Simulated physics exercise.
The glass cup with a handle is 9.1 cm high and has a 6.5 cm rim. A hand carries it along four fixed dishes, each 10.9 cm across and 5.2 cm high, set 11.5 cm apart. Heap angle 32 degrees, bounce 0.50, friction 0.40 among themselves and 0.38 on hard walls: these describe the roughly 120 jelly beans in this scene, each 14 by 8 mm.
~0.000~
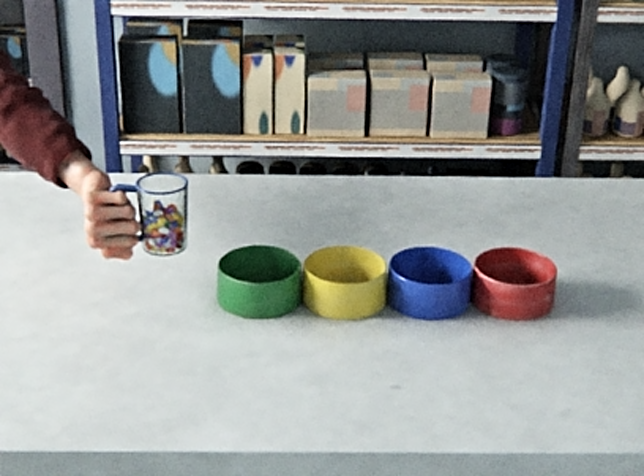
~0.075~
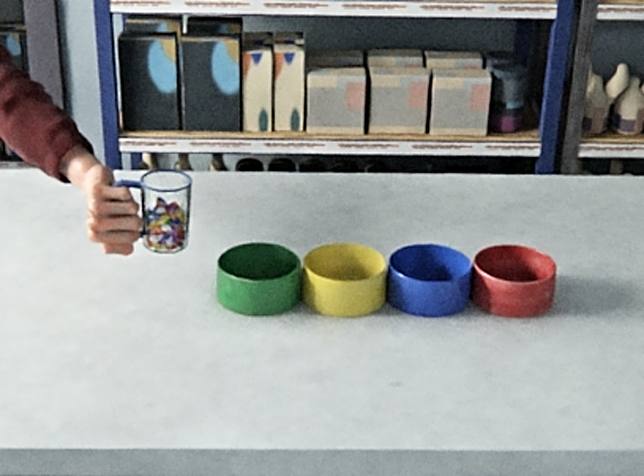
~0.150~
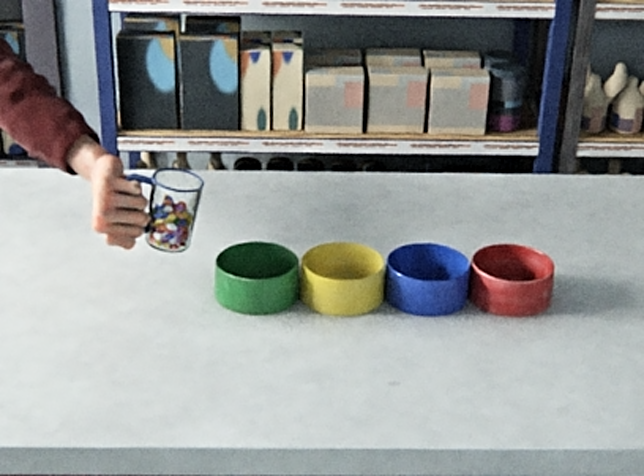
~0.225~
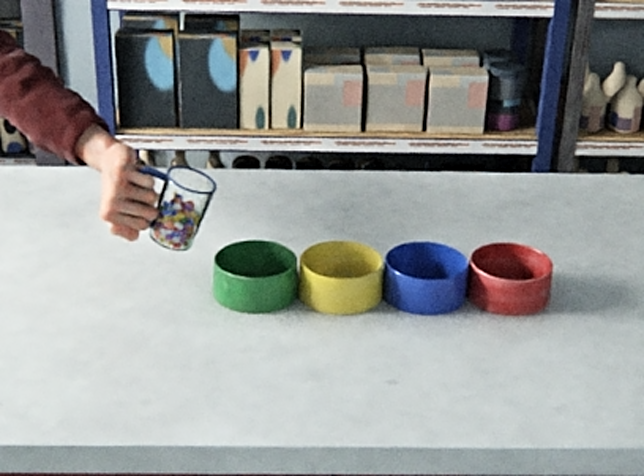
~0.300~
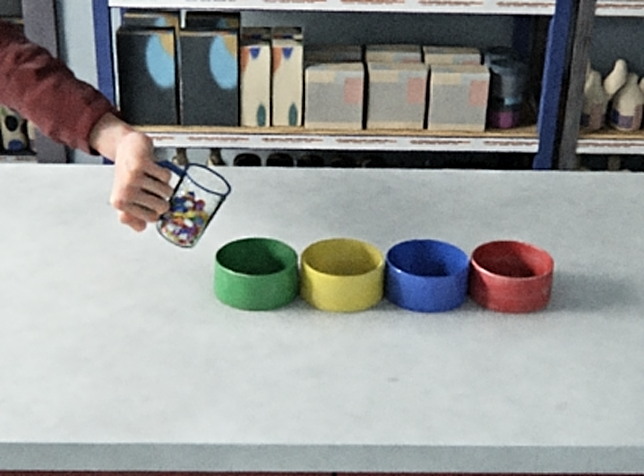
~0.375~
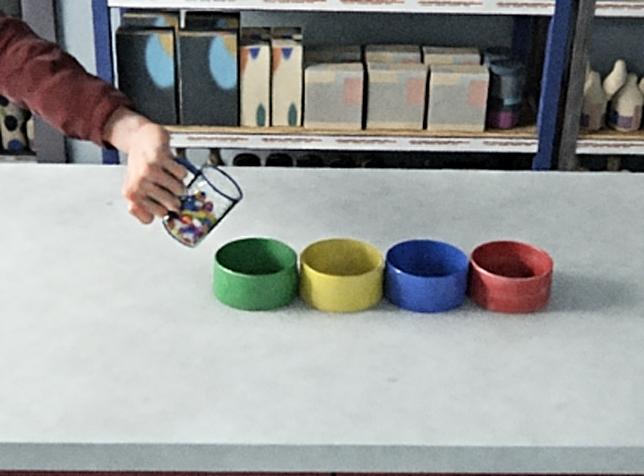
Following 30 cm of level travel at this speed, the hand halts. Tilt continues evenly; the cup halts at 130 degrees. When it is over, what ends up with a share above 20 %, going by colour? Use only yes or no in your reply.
Red dish: No; blue dish: No; green dish: No; yellow dish: Yes; counter: No.
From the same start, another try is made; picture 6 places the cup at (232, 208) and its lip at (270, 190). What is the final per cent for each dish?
The red dish keeps 0, the blue dish 100, the green dish 0 and the yellow dish 0.
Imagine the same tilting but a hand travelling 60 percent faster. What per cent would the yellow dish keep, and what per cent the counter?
Shares: Yellow 0, counter 0.
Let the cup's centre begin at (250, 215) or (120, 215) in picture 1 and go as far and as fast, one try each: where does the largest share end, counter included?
The winner: Blue; green.
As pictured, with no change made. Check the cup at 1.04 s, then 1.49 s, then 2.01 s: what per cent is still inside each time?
Roughly 85, then 0, then 0.
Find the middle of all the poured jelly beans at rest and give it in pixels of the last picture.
Centre at rest, approx.: (353, 280) px.
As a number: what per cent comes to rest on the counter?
Some 0 in a hundred.
After 1.04 s, tilt 116 degrees; cup holds 85 %, yellow 15 %.
Then, at 1.49 s, tilt 130 degrees; cup holds 0 %, yellow 100 %.
After 2.01 s, tilt 130 degrees; cup holds 0 %, yellow 100 %.
At rest (2.3 s), red 0 %, blue 0 %, green 0 %, yellow 100 %, counter 0 %.
